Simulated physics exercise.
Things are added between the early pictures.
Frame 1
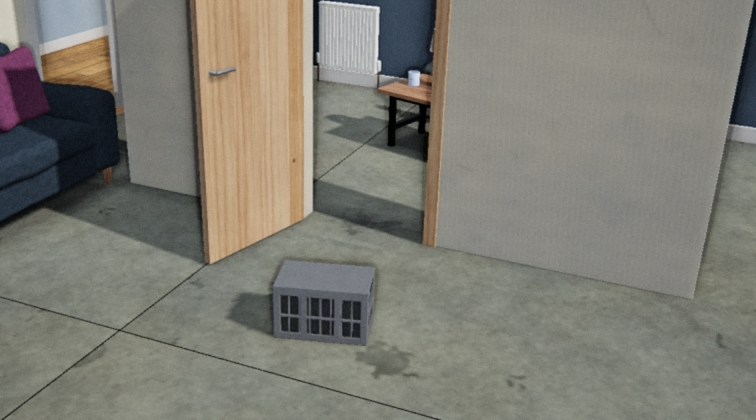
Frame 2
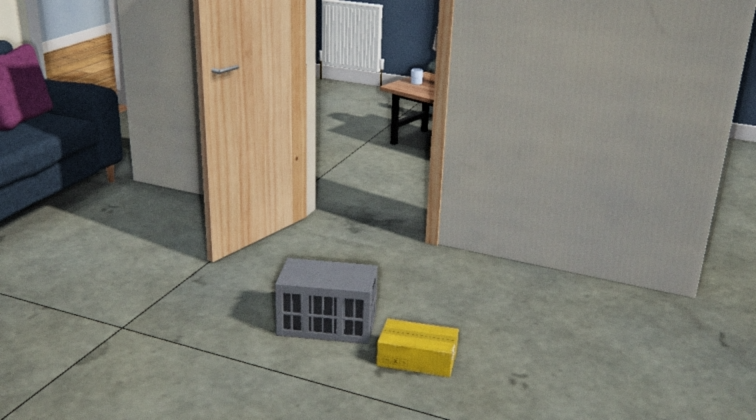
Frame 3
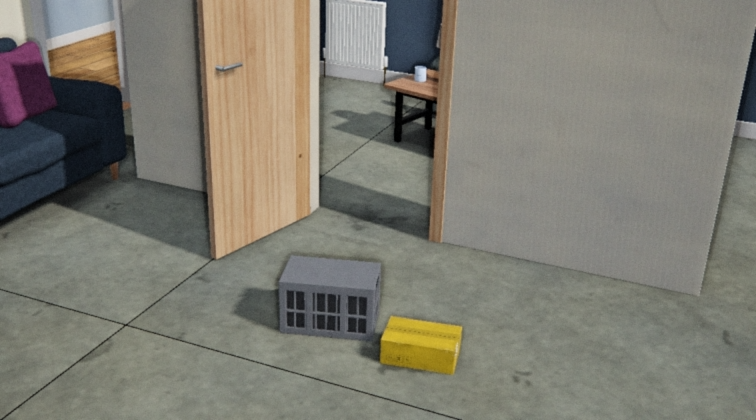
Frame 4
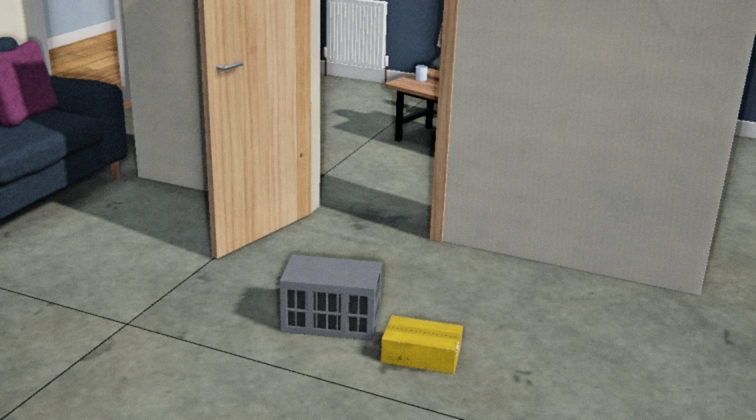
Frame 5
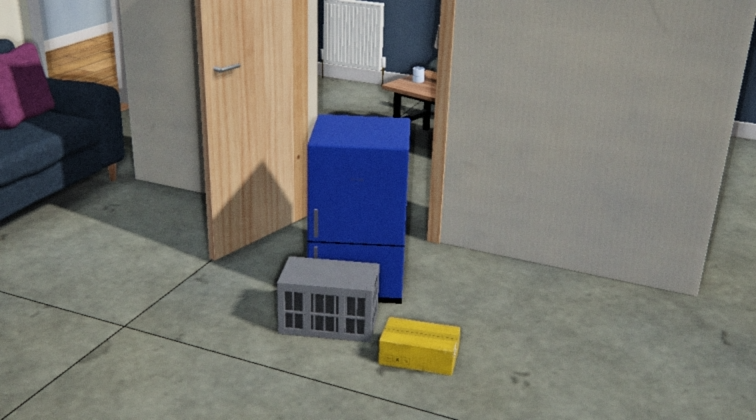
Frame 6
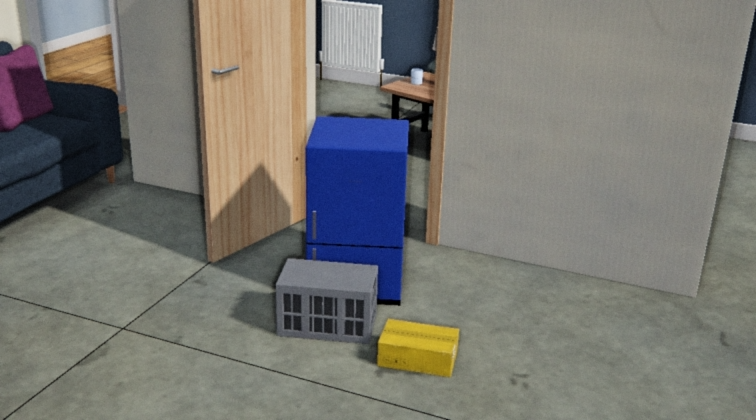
Yellow box, then tall blue appliance appearing beside a grey crate on a concrete floor, the wooden door staying open and still.
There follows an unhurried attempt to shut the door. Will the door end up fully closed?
No.
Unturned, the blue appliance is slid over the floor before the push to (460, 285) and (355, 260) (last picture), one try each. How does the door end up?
First try: It closes; second try: It stops short.
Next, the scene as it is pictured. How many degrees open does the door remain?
Roughly 60°.
Then, 0.40 s later than the last frame, door at 98°.
Then, 0.70 s later than the last frame, door at 84°.
Then, 0.90 s later than the last frame, door at 72°.
Then, 1.10 s later than the last frame, door at 61°.
When it is over, door at 60°; all 3 as before. End places, in pixels of the last picture, blue appliance near (362, 210).
